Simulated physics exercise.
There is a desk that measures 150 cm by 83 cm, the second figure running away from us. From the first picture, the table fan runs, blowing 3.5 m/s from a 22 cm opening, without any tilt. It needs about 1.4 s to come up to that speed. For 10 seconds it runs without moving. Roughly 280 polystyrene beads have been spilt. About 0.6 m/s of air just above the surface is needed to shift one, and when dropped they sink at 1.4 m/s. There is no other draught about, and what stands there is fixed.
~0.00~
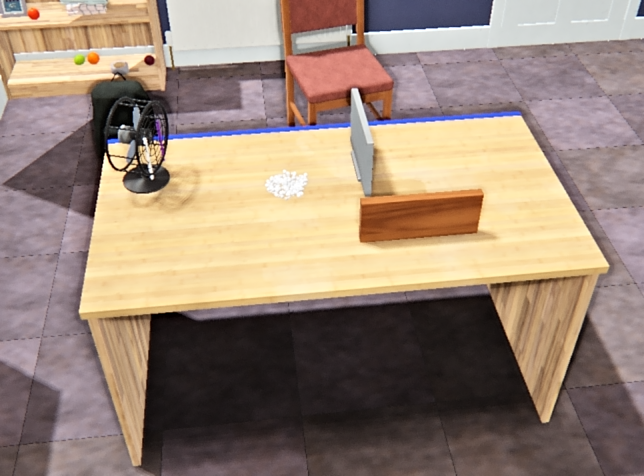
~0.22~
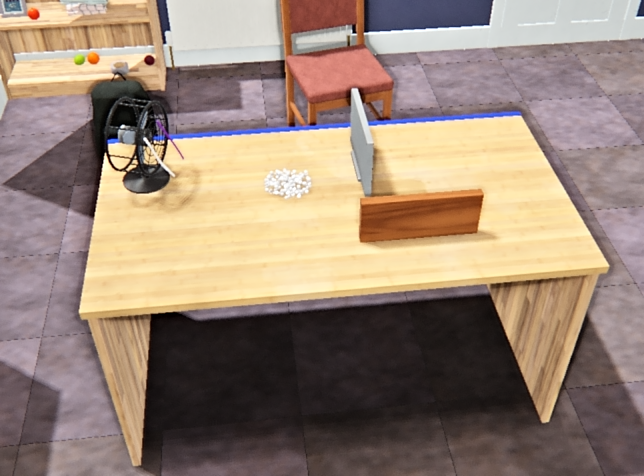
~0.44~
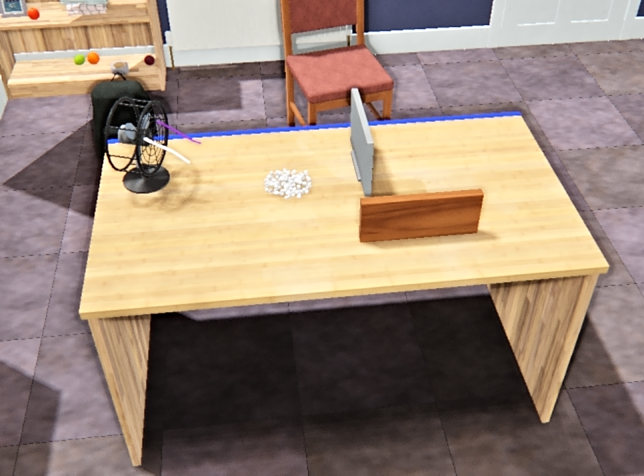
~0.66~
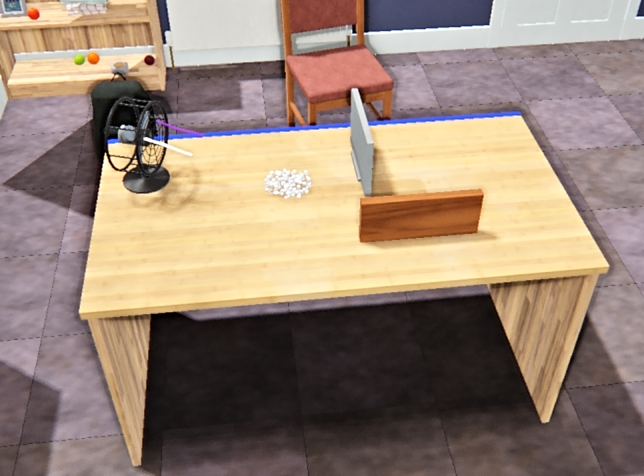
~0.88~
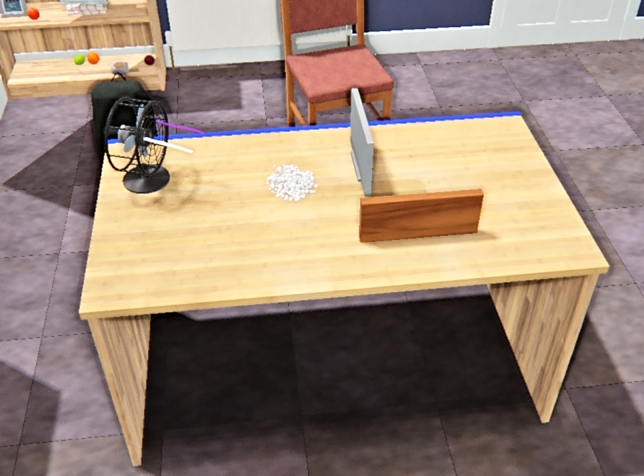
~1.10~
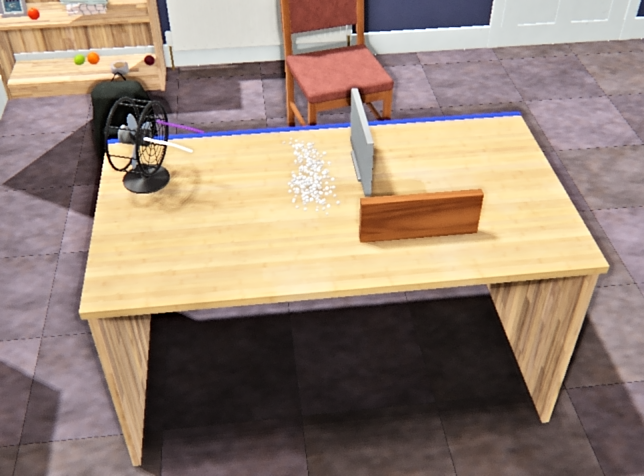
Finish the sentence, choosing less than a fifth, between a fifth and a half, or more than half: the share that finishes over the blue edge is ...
The share that finishes over the blue edge is more than half.
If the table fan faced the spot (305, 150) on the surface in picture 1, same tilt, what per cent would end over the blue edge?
Then about 0 %.
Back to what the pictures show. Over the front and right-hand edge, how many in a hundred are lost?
Roughly 10 % front, 15 % right-hand.
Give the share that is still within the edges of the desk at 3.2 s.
The remaining share is about 10 %.
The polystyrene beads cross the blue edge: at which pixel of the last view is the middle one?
Around (309, 127).
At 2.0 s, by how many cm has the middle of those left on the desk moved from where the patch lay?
Centre offset: Approx. 20 cm.
After 2.0 s, 55 % are over the blue edge; the middle of those still in play is near (307, 150); 53 % have settled or left.
After 3.2 s, 67 % are over the blue edge; 92 % have settled or left.
After 5.5 s, 67 % are over the blue edge; 93 % have settled or left.
After 10.0 s, at the end, 68 % are over the blue edge.
